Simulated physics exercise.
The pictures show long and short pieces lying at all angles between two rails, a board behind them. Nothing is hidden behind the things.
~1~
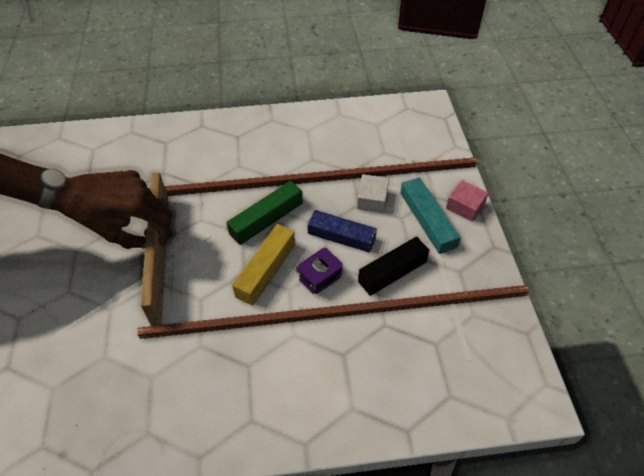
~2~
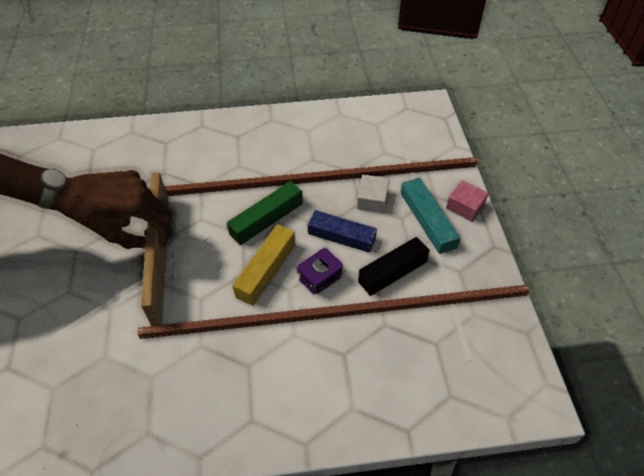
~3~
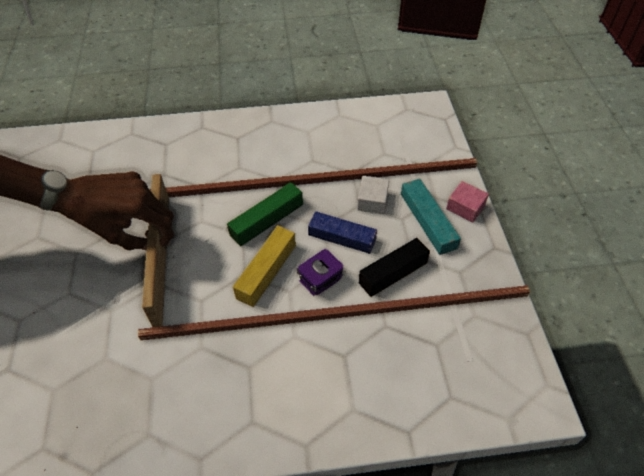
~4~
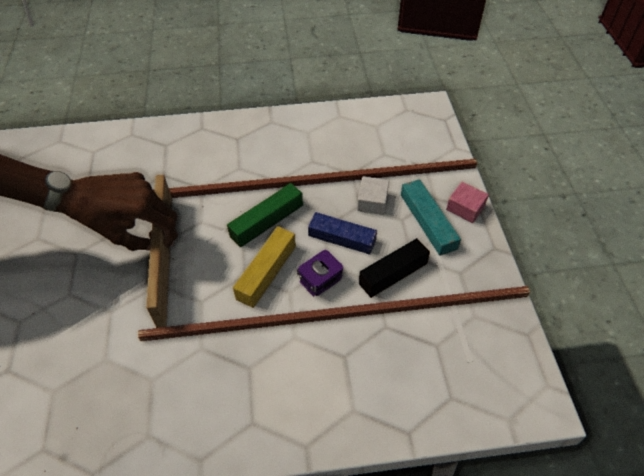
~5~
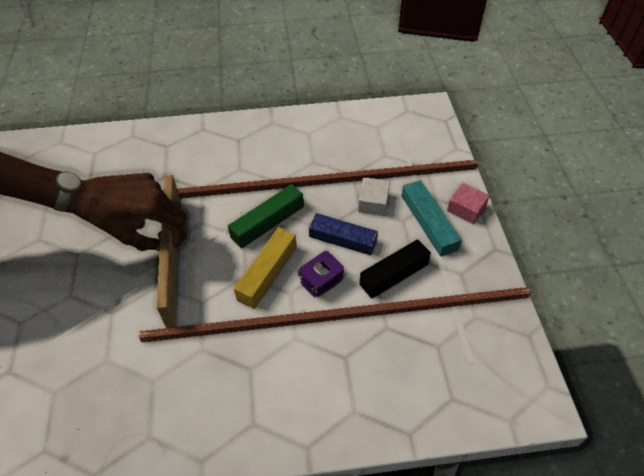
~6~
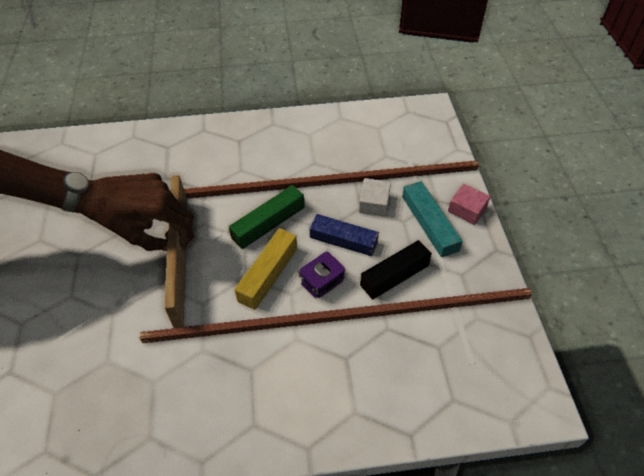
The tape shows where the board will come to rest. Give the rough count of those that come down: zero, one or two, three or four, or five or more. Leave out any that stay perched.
In the end the number that fall off is one or two.
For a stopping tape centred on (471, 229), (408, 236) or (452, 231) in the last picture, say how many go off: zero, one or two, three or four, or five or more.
For each place: At least five; one to two; three or four.
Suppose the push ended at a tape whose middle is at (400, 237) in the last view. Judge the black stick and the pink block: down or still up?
The black stick is kept, the pink block goes over.
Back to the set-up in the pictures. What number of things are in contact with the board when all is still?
2 of them.
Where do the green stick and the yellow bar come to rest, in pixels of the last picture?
First (456, 192), then (459, 252).
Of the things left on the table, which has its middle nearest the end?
It is the black stick.
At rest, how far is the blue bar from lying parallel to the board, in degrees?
Near 45 degrees.
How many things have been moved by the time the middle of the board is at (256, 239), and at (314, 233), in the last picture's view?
The counts are 2 and 6.
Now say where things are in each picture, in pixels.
Pink block (467, 201); turquoise bar (429, 214); black stick (394, 266); board (156, 245); tape (430, 230), in the first picture.
Turquoise bar (429, 214); blue bar (342, 231), in the second picture.
Black stick (394, 267); purple case (321, 274), in the third picture.
Pink block (467, 202); board (161, 247), in the fourth picture.
Turquoise bar (430, 217); green stick (267, 216), in the fifth picture.
Pink block (469, 204); turquoise bar (431, 218); black stick (396, 269); board (177, 248); tape (432, 233), in the sixth picture.
Early on, none off yet; pink block at rest near (469, 204); turquoise bar at rest near (431, 218); black stick at rest near (396, 269).
A while later, none off yet; pink block moving near (477, 203); turquoise bar travelled a little near (451, 212); black stick travelled about its own width near (444, 266).
Finally, the number that fall off is one or two; lost, turquoise bar and pink block.
